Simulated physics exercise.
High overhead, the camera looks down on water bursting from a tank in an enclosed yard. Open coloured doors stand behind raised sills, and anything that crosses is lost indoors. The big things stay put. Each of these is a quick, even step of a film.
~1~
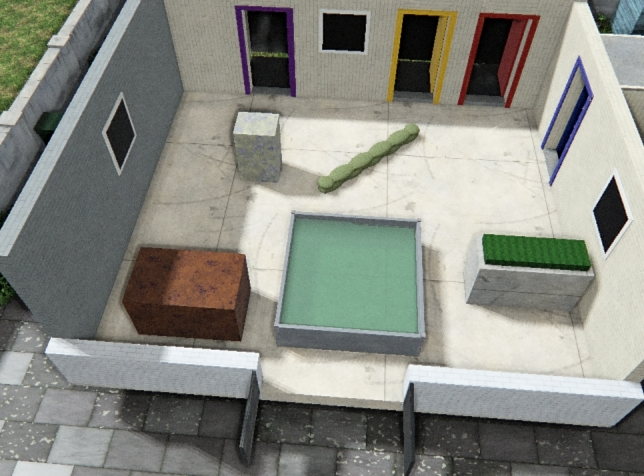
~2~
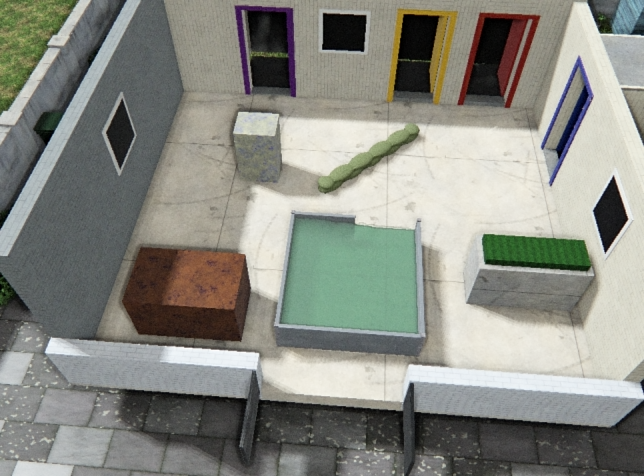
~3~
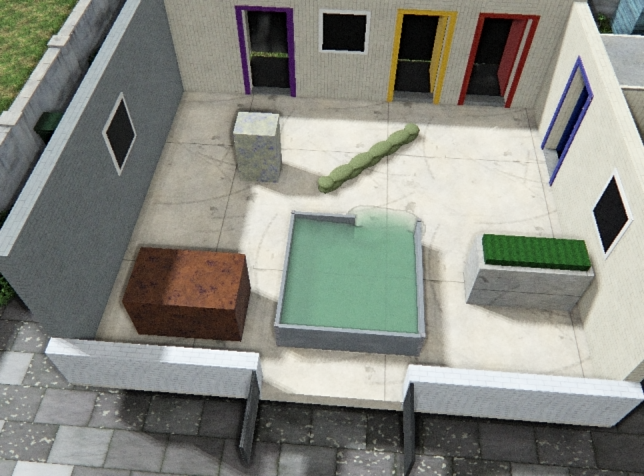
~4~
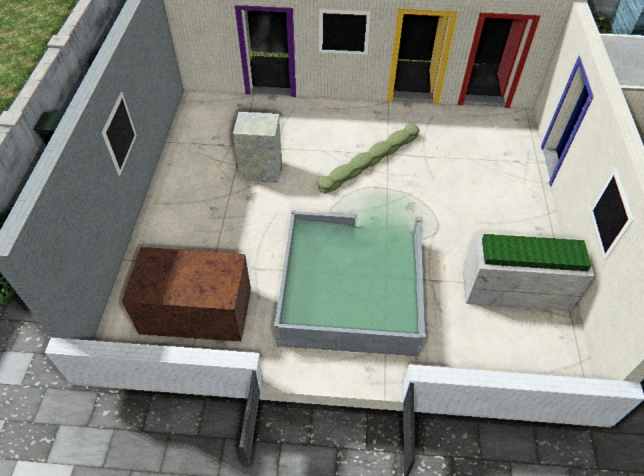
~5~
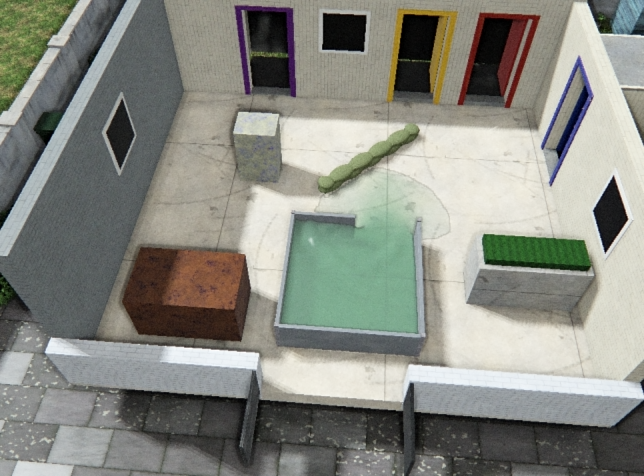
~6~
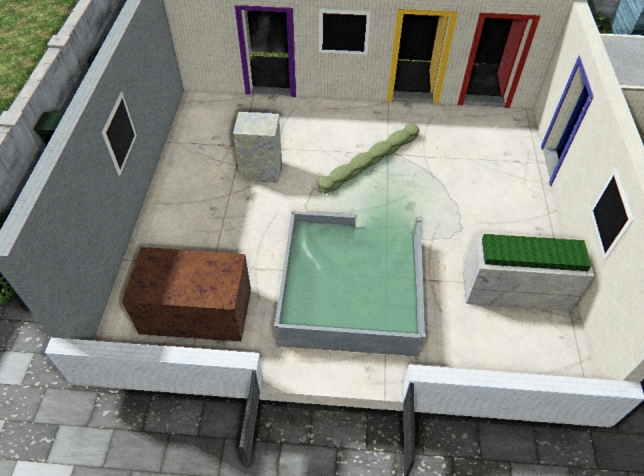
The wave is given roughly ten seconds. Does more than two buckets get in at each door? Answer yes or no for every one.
Yellow door: No, red door: Yes, blue door: Yes, purple door: No.
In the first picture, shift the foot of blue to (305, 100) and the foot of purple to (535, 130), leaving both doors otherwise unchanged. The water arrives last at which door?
That'd be the blue-painted one.
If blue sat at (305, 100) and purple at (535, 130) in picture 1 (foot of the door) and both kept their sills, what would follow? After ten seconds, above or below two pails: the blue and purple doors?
What you'd see: The blue door stays within the limit and the purple door tops the limit.
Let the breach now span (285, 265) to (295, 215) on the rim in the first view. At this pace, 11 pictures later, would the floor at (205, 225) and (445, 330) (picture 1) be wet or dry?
As listed: Covered, clear.
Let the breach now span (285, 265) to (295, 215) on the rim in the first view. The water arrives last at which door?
The answer is the blue-painted one.
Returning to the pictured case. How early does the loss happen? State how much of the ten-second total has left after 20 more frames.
That comes to 20 per cent, as I work it out.
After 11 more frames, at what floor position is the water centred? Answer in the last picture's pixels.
Close to (377, 242), I reckon.
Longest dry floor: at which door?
My answer: The purple-painted one.
A moment on, water covers 15 % of the floor; the yellow door not reached, the red door not reached, the blue door not reached, the purple door not reached.
Next, water covers 25 % of the floor; the yellow door not reached, the red door under two buckets in, the blue door not reached, the purple door not reached.
Then, water covers 30 % of the floor; the yellow door wet at the sill, nothing in, the red door over two buckets in, the blue door under two buckets in, the purple door not reached.
Later, water covers 45 % of the floor; the yellow door wet at the sill, nothing in, the red door far over two buckets in, the blue door far over two buckets in, the purple door not reached.
In the end, water covers 80 % of the floor; the yellow door wet at the sill, nothing in, the red door far over two buckets in, the blue door far over two buckets in, the purple door wet at the sill, nothing in.
